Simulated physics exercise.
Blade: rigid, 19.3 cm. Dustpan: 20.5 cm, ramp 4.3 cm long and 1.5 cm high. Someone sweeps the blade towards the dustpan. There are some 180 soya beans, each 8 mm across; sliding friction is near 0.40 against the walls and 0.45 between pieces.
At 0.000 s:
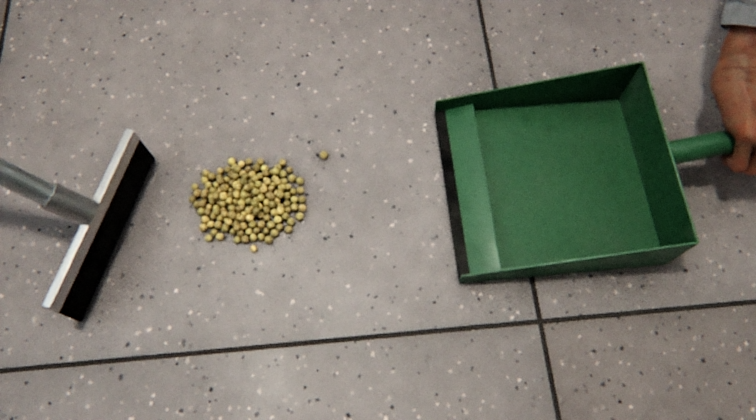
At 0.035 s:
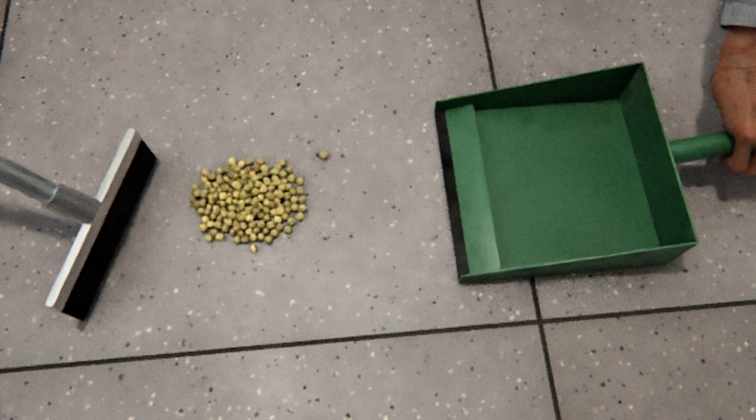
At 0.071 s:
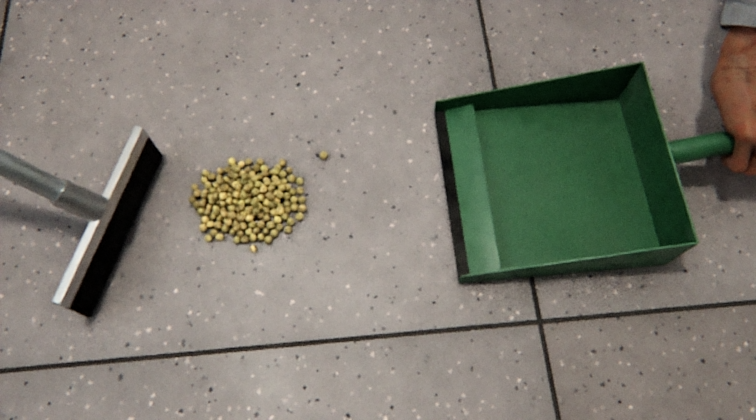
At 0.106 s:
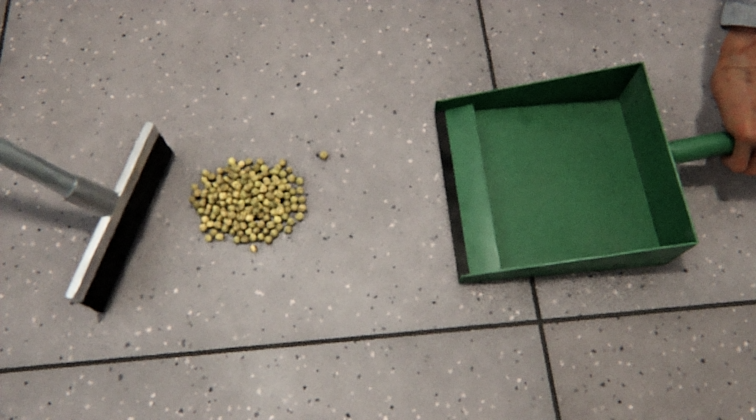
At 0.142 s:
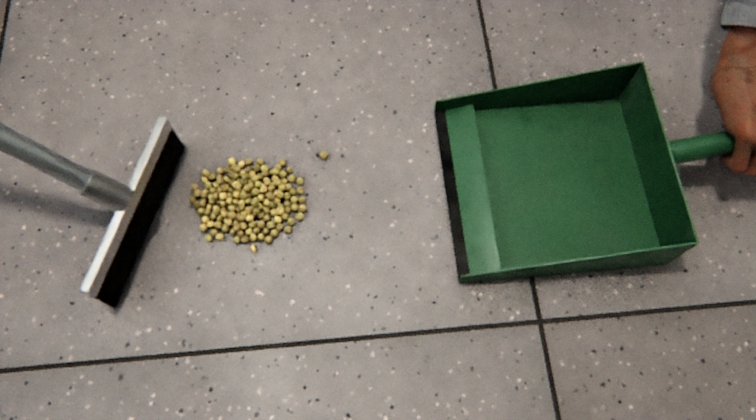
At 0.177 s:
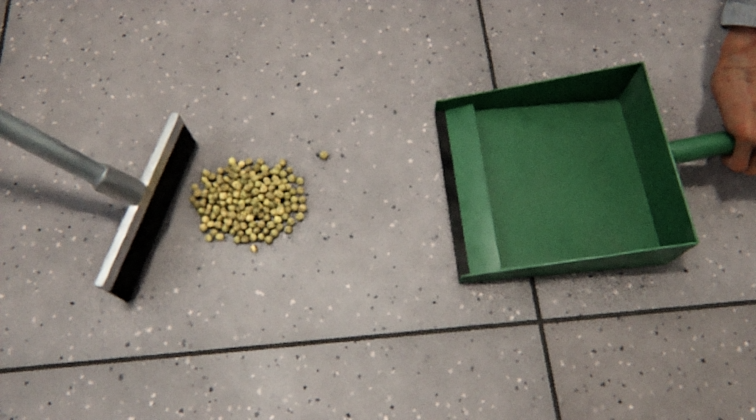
Grey-handled broom blade edging right to the near side of a small pile of yellowish beans, hand holding green dustpan still.
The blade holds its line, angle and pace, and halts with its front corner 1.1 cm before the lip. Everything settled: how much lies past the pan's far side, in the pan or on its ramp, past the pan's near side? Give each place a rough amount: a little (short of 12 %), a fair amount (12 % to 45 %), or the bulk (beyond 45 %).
Far side: A little; pan: A little; near side: A little.
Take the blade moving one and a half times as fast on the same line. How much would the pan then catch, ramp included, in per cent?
Near 0 %.
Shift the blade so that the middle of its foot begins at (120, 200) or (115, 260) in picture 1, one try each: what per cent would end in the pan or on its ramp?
The two tries give some 0 % and some 0 %.
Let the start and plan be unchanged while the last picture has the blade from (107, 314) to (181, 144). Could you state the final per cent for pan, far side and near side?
Per cent by place - pan 5, far side 0, near side 25.
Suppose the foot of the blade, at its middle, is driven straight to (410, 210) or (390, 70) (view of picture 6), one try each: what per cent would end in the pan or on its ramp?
Close to 5 and 0 percent, in that order.
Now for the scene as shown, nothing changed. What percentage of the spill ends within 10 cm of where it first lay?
That share is some 25 percent.
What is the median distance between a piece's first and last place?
I'd say near 16 cm.
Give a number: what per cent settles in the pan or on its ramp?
Around 0 percent.
After 0.53 s, middle of the blade 18 cm from the lip; 0 % over the lip, far side 0 %, near side 0 %.
After 0.77 s, middle of the blade 10 cm from the lip; 0 % over the lip, far side 5 %, near side 0 %.
After 1.11 s, middle of the blade 4 cm from the lip; 0 % over the lip, far side 5 %, near side 0 %.
In the end, at 1.5 s, far side 5 %, pan 0 %, near side 0 %, in front of the lip or behind the blade 95 %.
